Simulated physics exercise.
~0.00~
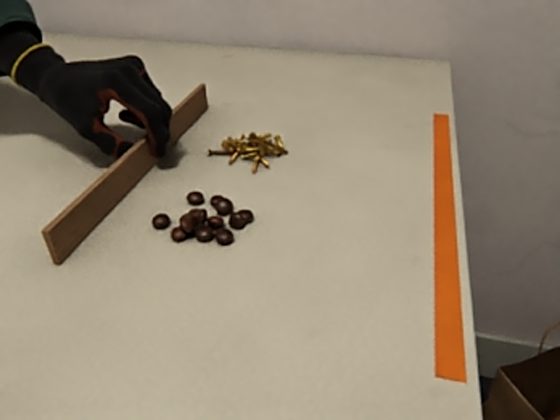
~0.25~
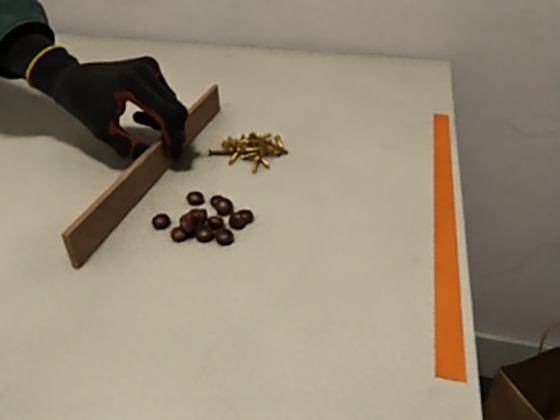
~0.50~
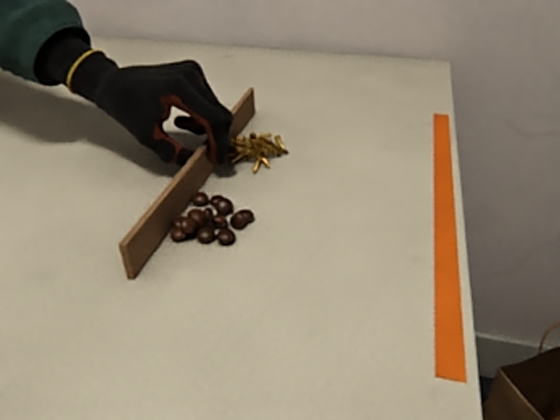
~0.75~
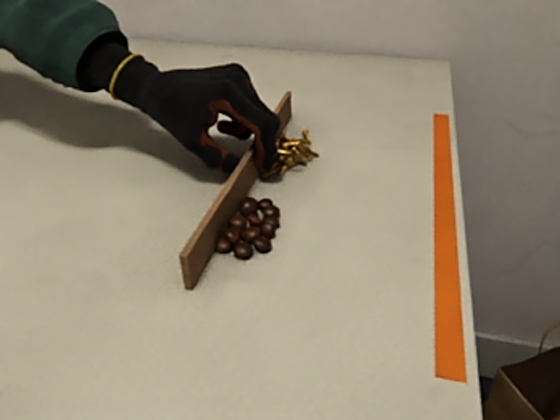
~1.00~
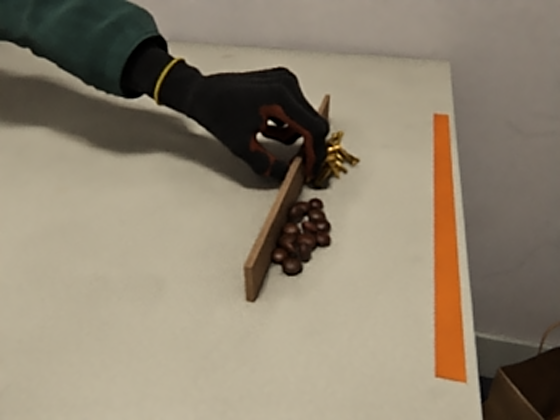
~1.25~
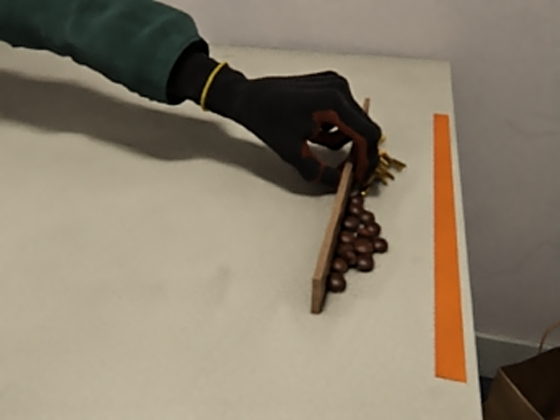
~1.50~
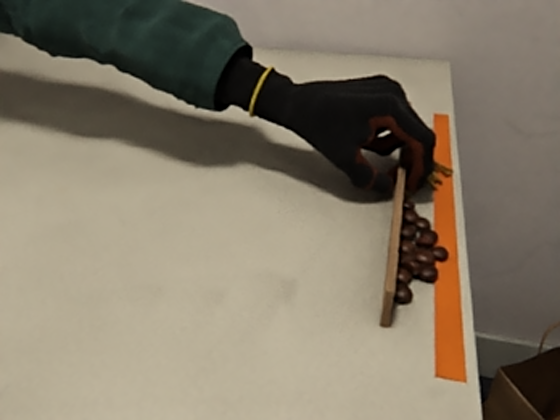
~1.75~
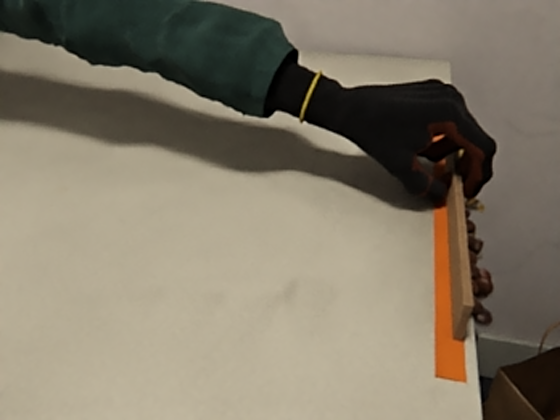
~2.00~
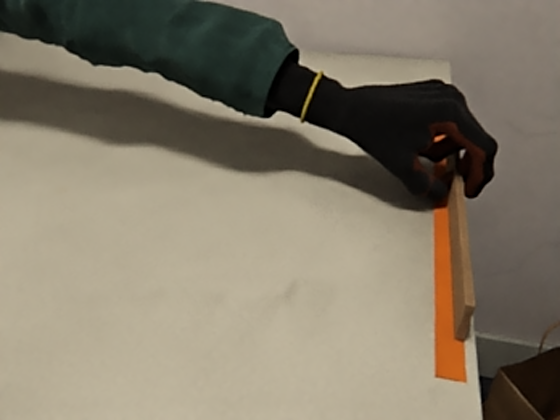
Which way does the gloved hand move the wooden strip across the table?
The hand moves the strip to the right, towards the orange tape near the table's edge.
